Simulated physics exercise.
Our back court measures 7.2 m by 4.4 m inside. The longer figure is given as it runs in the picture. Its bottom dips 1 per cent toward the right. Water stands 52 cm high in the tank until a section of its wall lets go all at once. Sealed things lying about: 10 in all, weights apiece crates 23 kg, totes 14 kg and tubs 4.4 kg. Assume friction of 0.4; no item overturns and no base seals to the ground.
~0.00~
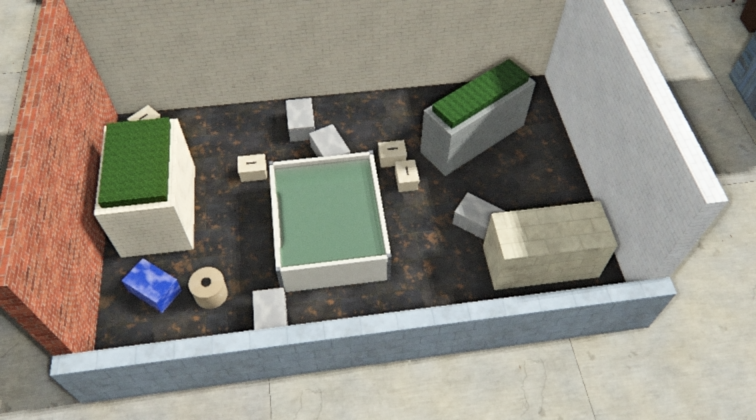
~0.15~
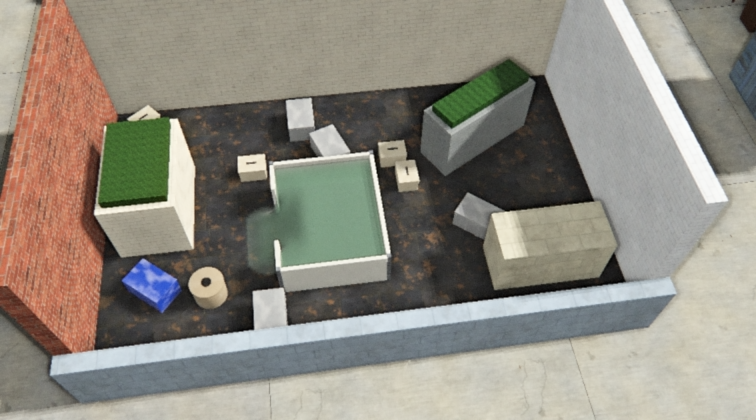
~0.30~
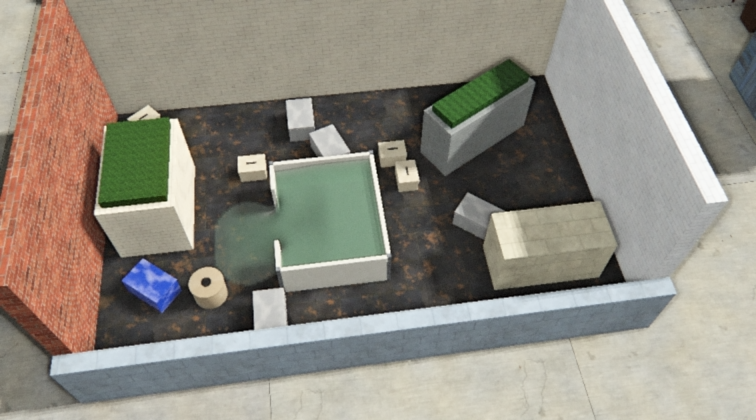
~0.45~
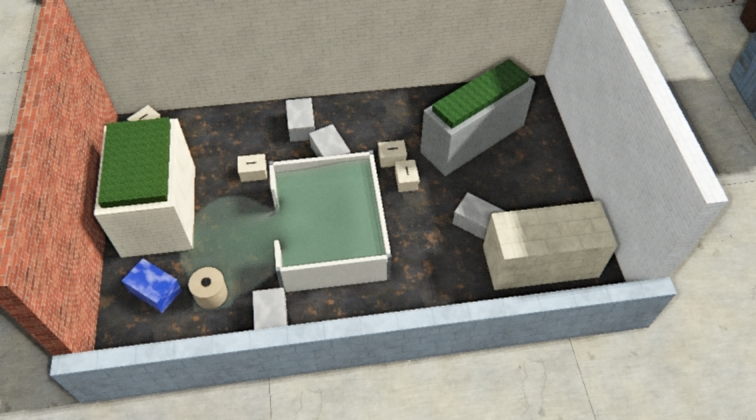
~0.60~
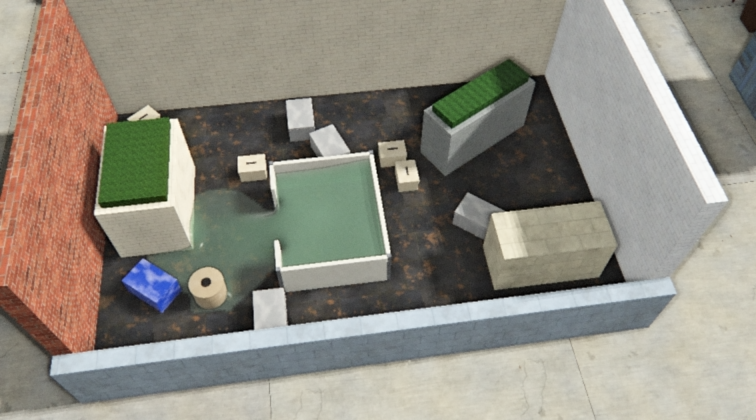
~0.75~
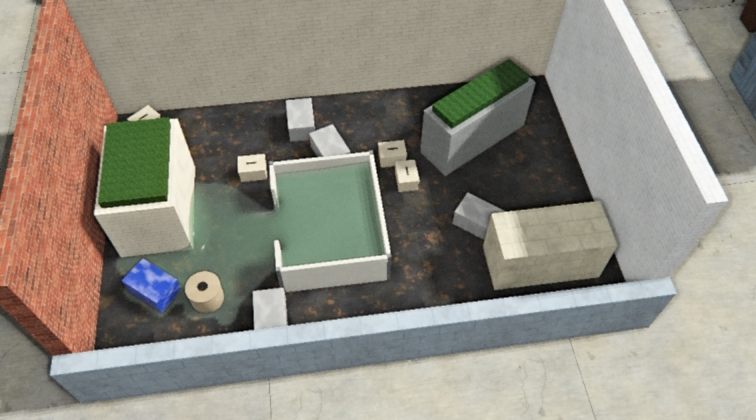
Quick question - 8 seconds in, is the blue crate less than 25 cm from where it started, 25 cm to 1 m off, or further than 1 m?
Expect it to be pushed a modest way.
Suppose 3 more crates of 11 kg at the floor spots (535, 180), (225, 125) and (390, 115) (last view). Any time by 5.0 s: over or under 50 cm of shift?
Respectively: Smaller, greater, smaller.
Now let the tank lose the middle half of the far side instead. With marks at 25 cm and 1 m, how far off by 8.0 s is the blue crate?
Result: Blue crate essentially stationary.
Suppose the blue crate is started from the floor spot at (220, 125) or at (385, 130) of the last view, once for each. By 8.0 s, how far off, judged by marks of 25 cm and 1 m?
In that order: It goes a long way; it hardly budges.
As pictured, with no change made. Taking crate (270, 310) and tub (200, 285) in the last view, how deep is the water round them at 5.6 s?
Around 6 cm and 8 cm.
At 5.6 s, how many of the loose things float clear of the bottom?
Count: 2.
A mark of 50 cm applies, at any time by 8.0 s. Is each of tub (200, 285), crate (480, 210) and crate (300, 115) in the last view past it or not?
Beyond, within, within.
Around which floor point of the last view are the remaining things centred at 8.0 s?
Averaged position, last view: Near pixel (329, 199).
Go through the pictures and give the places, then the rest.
The blue crate at (149, 280) rests on the ground; water covers 2.4 m2; 0 of 10 have shifted, in the first frame.
The blue crate at (149, 280), on the bottom; 2.9 m2 under water; 0 of 10 have shifted, in the second frame.
The blue crate at (149, 280), on the bottom; water covers 3.4 m2; 0 of 10 have shifted, in the third frame.
The blue crate at (149, 280) rests on the ground; 4.1 m2 under water; 0 of 10 have shifted, in the fourth frame.
The blue crate at (149, 280) rests on the ground; water covers 4.6 m2; 0 of 10 have shifted, in the fifth frame.
The blue crate at (149, 280), on the bottom; 5.0 m2 under water; 1 of 10 have shifted, in the sixth frame.
After 1.6 s the blue crate is near (109, 334), 0.8 m from its start, aground; 1 afloat.
After 3.6 s the blue crate is near (117, 285), 0.4 m from its start, afloat; 2 afloat.
After 5.6 s the blue crate is near (127, 266), 0.4 m from its start, afloat; 2 afloat.
After 8.0 s the blue crate is near (123, 266), 0.4 m from its start, aground; 1 afloat.
